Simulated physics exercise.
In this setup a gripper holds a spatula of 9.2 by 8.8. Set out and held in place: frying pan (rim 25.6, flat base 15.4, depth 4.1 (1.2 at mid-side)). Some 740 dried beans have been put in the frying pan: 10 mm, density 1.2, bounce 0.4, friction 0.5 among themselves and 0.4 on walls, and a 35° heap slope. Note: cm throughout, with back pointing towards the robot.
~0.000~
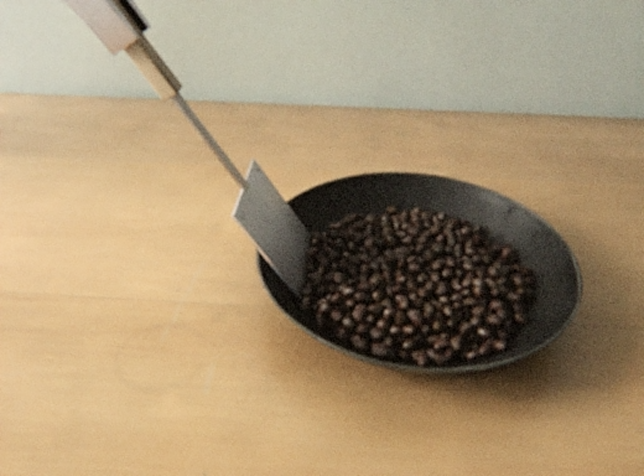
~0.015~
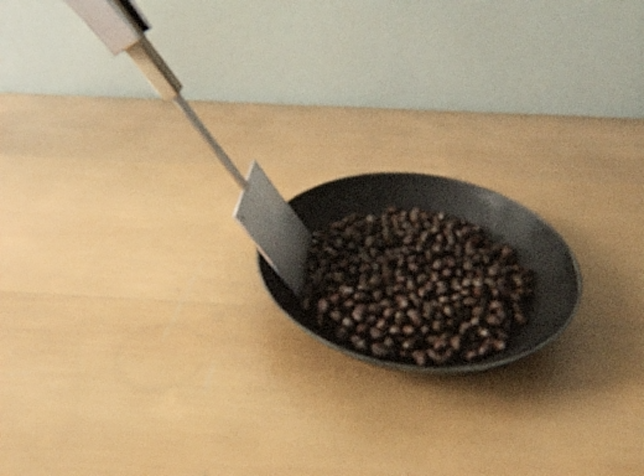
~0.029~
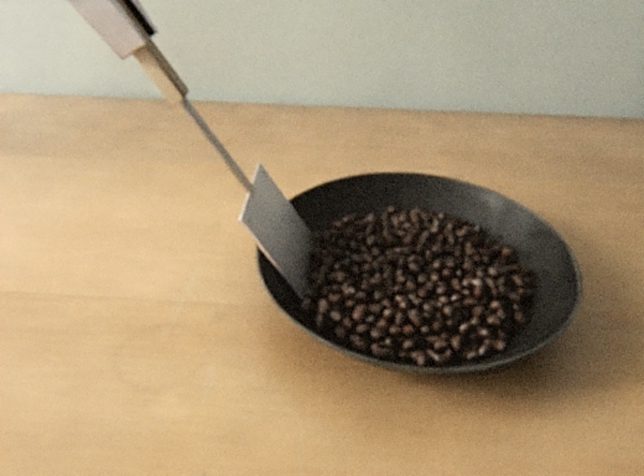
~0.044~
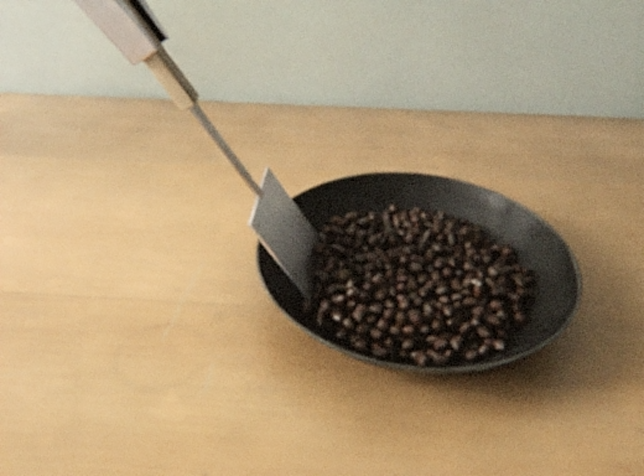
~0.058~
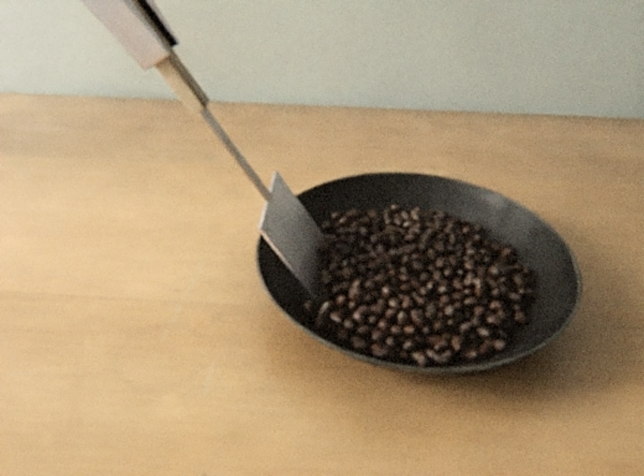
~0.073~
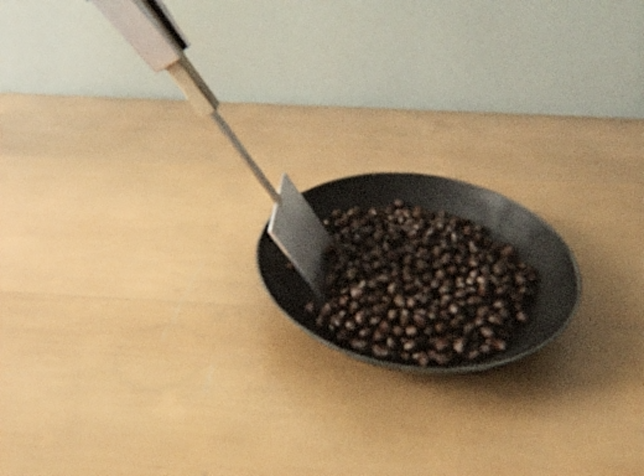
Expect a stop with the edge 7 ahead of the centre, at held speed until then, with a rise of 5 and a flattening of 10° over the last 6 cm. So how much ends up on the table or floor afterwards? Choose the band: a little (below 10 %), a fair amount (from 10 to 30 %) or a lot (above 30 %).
It is a little, below 10 %.
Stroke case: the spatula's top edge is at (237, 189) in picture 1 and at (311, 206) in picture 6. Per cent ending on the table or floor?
Around 20 per cent finishes on the table or floor.
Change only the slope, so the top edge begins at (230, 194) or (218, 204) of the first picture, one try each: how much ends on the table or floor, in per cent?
Some 5 and 5 per cent.
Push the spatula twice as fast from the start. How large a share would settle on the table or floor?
I'd expect near 20 per cent.
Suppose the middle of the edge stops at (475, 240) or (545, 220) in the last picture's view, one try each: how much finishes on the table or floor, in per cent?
The two tries give near 0 and near 25 in a hundred.
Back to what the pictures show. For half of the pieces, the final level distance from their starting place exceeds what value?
Distance: Around 4 cm.
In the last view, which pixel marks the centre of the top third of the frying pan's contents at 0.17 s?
Roughly at (462, 265).
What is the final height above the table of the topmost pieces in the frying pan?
Roughly 6.0 centimetres.
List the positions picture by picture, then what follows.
Spatula top edge at (244, 185), sloping 58°; upper third of the load around (413, 267), from x 305 to 530, top at y 210; 737 in the frying pan, in the first frame.
Spatula top edge at (244, 186), sloping 58°; upper third of the load around (413, 267), from x 305 to 530, top at y 210, in the second frame.
Spatula top edge at (250, 189), sloping 58°; upper third of the load around (412, 266), from x 305 to 530, top at y 210, in the third frame.
Spatula top edge at (259, 193), sloping 58°; upper third of the load around (411, 265), from x 305 to 530, top at y 210, in the fourth frame.
Spatula top edge at (268, 197), sloping 58°; upper third of the load around (410, 265), from x 305 to 530, top at y 210, in the fifth frame.
Spatula top edge at (277, 199), sloping 58°; upper third of the load around (415, 264), from x 290 to 530, top at y 205; 737 in the frying pan, in the sixth frame.
After 0.17 s, sloping 58°, highest piece 19 above the table; 735 in the frying pan, 2 on the blade or in flight.
After 0.27 s, sloping 54°, highest piece 24 above the table; 732 in the frying pan, 1 on the table or floor, 4 on the blade or in flight.
After 0.52 s, sloping 48°, highest piece 6 above the table; 704 in the frying pan, 28 on the table or floor, 5 on the blade or in flight.
After 1.57 s, sloping 48°, highest piece 6 above the table; 700 in the frying pan, 37 on the table or floor.
At rest, 700 in the frying pan, 37 on the table or floor. That is 5 % on the table or floor.
